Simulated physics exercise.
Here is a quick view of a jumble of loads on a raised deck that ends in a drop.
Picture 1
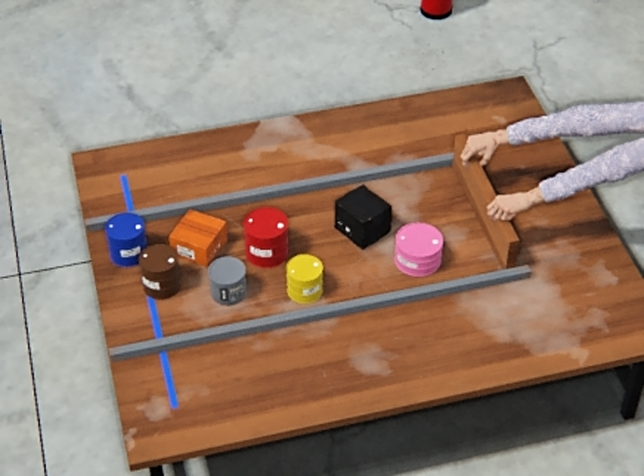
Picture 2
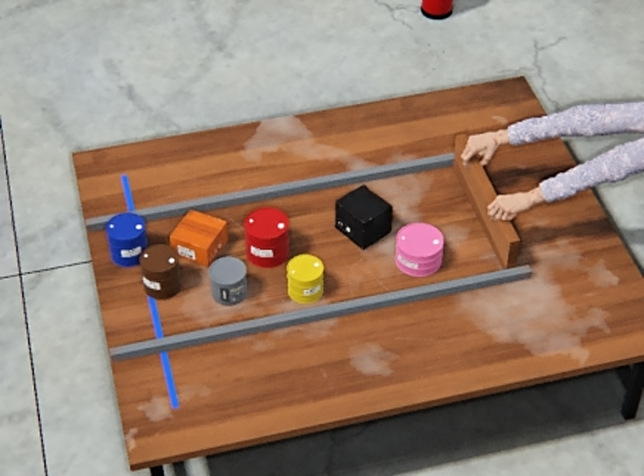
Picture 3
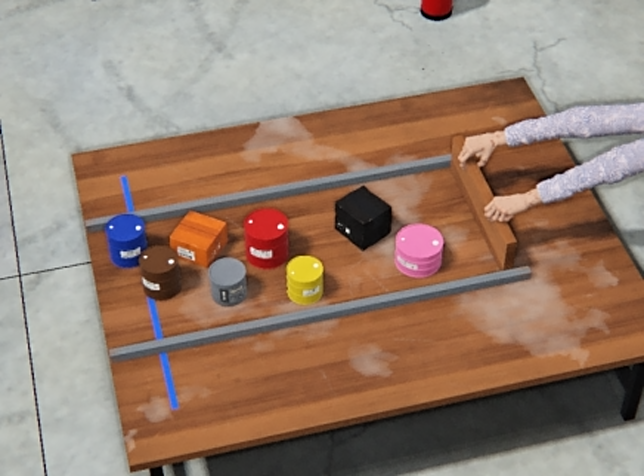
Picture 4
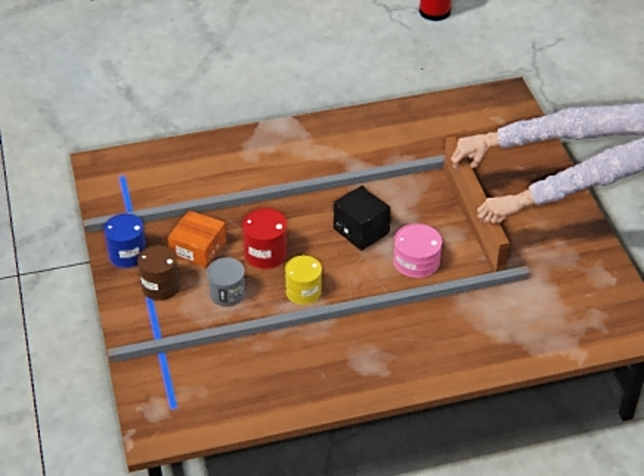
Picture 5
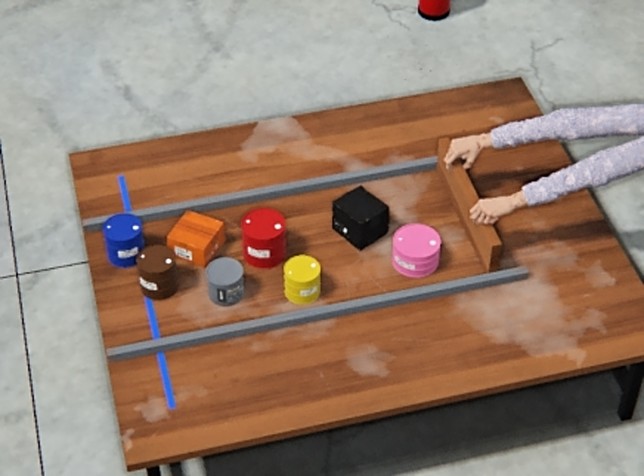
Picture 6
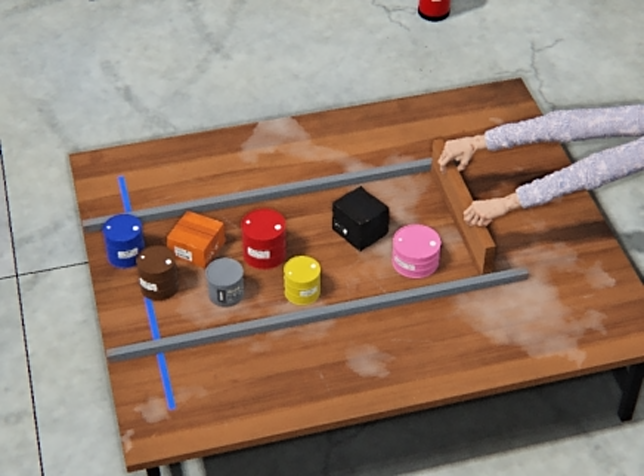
Two hands sliding a wooden plank slightly left between grey rails on a table, while colourful canisters and boxes stay still.
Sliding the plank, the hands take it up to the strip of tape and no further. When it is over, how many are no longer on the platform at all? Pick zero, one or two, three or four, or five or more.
The answer is five or more.
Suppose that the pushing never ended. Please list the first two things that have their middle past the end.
They are the blue canister, the brown canister.
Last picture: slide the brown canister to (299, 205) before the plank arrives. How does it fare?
Note: Brown canister is safe.
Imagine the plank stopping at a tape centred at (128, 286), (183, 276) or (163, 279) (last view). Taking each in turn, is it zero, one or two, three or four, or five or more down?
Result per tape, in order - at least five / just one or two / one to two.
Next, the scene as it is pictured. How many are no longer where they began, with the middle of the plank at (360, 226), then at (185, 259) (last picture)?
Tally: First 2; then 8.
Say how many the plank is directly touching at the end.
Contact count: 2.
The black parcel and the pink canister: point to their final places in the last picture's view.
In order, first (120, 258), then (125, 304).
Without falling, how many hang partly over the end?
I get 0.
A little later, none off yet; blue canister at rest near (125, 241); brown canister at rest near (158, 273); orange parcel at rest near (196, 239).
Next, none off yet; blue canister at rest near (121, 241); brown canister moving near (155, 274); orange parcel shifted about its own width near (164, 235).
When it is over, the number that fall off is five or more; down, yellow canister, red canister, grey pail, orange parcel, brown canister and blue canister.
